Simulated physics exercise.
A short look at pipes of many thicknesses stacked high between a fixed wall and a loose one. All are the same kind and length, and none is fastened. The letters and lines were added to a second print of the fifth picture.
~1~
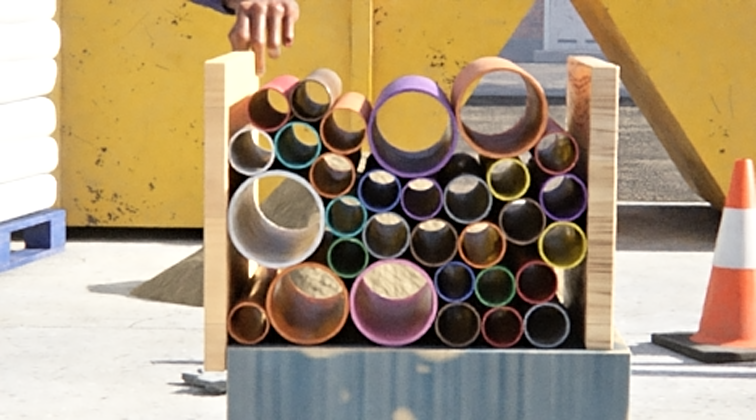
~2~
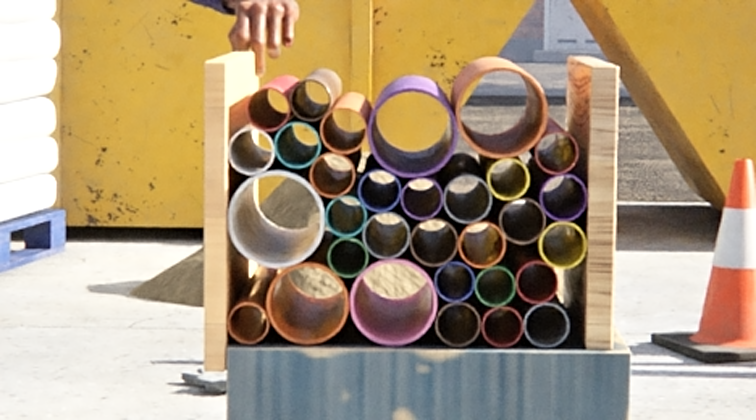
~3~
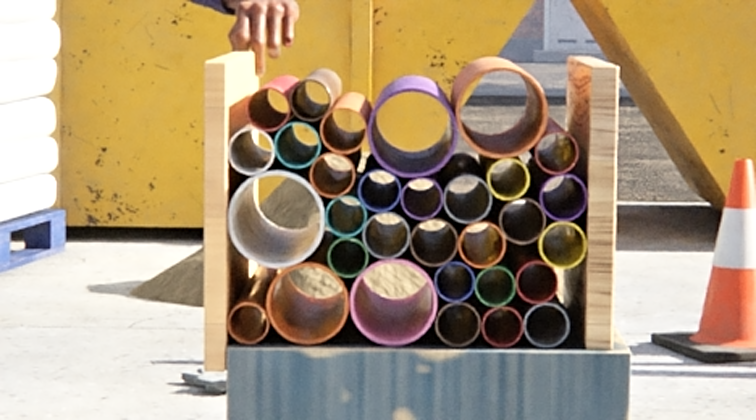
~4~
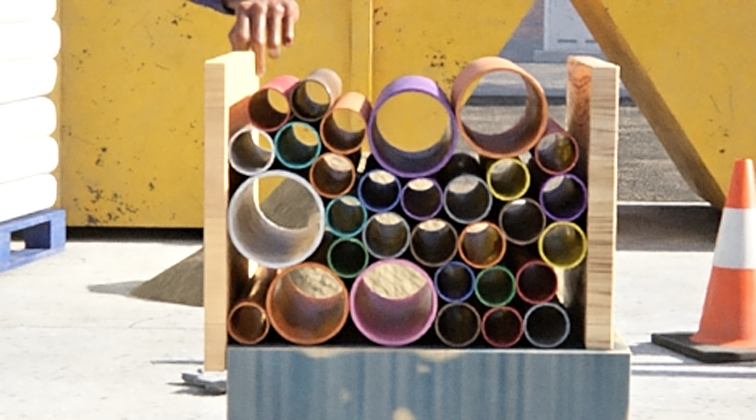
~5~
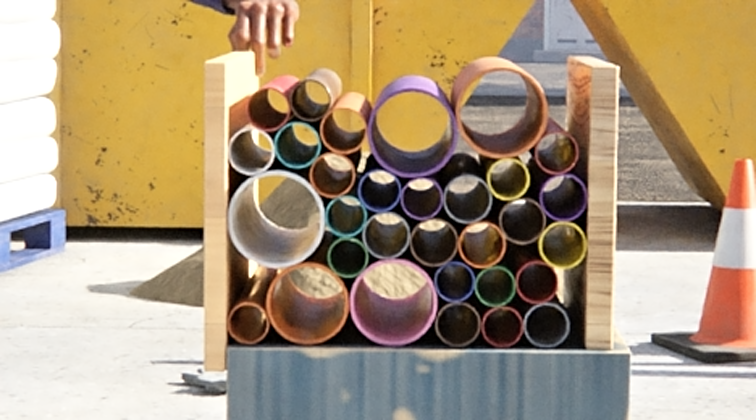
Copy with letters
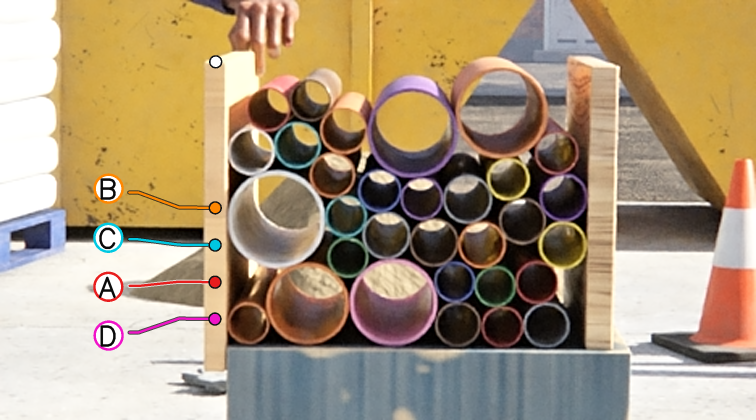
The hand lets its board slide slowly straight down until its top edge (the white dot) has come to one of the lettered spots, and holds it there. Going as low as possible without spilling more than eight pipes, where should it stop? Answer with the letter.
No lower than A.
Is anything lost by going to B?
Yes.
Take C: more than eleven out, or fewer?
It loses fewer than eleven.
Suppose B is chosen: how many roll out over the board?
With B, two.
On the marked copy, A at (215, 282); B at (215, 207); C at (215, 245); D at (215, 319); the white dot at (216, 62).
Following A. Soon after the start, top of the board (228, 162).
Later, top of the board (227, 273).
In the end, top of the board (227, 281), about four out over the board.
As for the rest, B two out over the board; C two out over the board; D more than eight out over the board.
